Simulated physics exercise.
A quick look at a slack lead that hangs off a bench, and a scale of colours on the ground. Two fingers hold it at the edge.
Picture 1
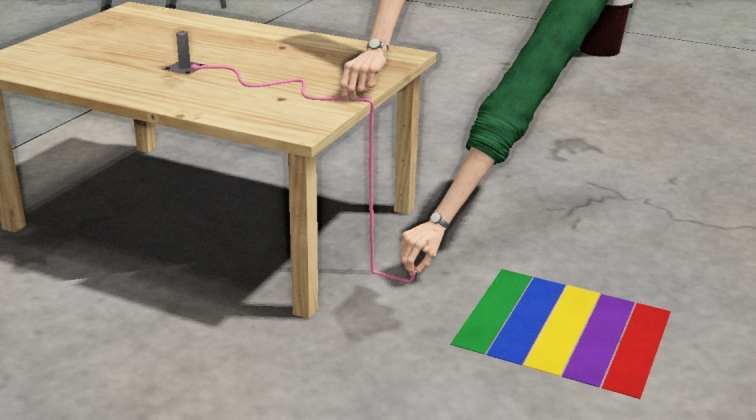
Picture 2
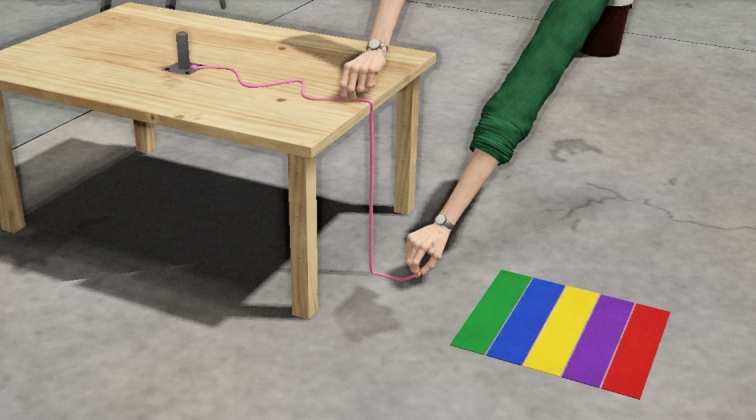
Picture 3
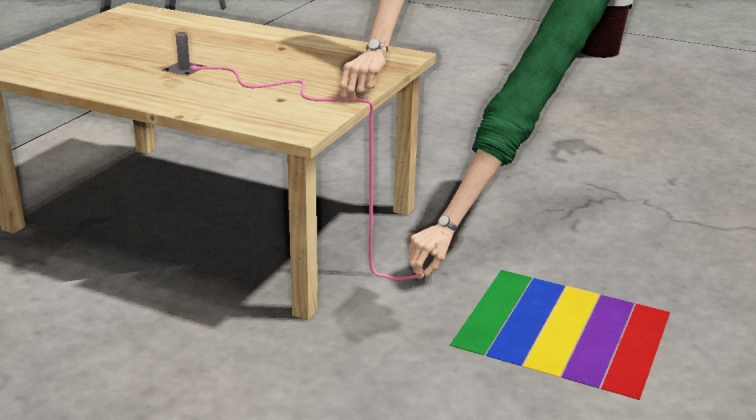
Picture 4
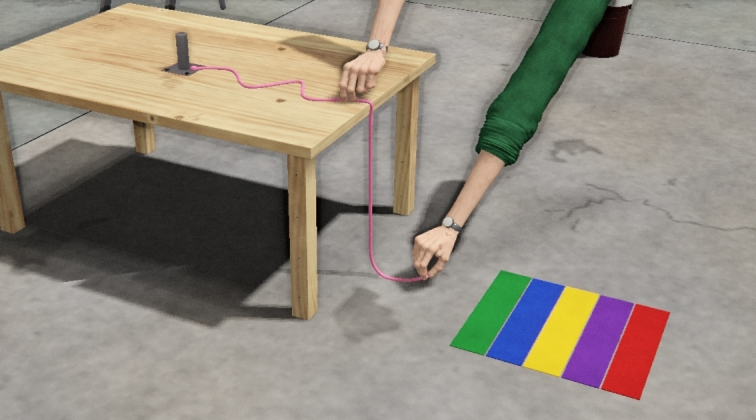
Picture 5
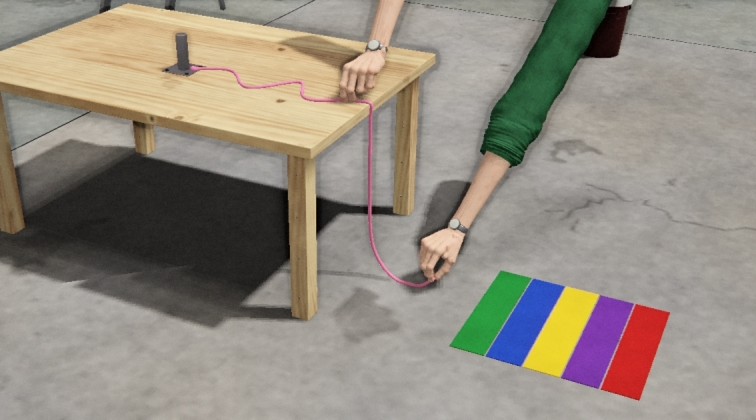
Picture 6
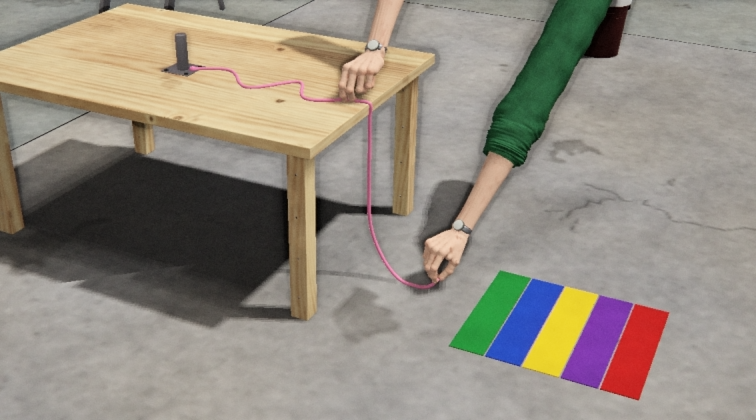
A person in a green sleeve reaches down over a grey concrete floor, seen from above at an angle, beside a pale wooden table. One hand presses a pink cord at the table's edge, the cord running from a dark upright peg, while green, blue, yellow, purple and red stripes lie at right. The lower hand draws the cord's end slightly rightward, and the hanging part bends into a smoother curve.
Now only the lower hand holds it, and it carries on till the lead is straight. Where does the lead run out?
It halts on the purple strip.
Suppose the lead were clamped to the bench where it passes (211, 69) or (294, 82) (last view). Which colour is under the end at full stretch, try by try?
It would be purple; yellow.
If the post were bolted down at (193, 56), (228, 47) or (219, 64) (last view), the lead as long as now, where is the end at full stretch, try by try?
In that order: (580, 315), (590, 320) and (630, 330).
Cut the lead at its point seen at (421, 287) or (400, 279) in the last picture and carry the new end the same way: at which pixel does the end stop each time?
The places are (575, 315) and (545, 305).
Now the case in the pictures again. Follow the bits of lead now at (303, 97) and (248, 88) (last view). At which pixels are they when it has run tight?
The first at (358, 101), the second at (273, 85).
Early on, end near (532, 304); over blue.
Midway, end near (577, 315); over yellow.
At the end of the slack, end near (604, 322); over purple. Over purple.
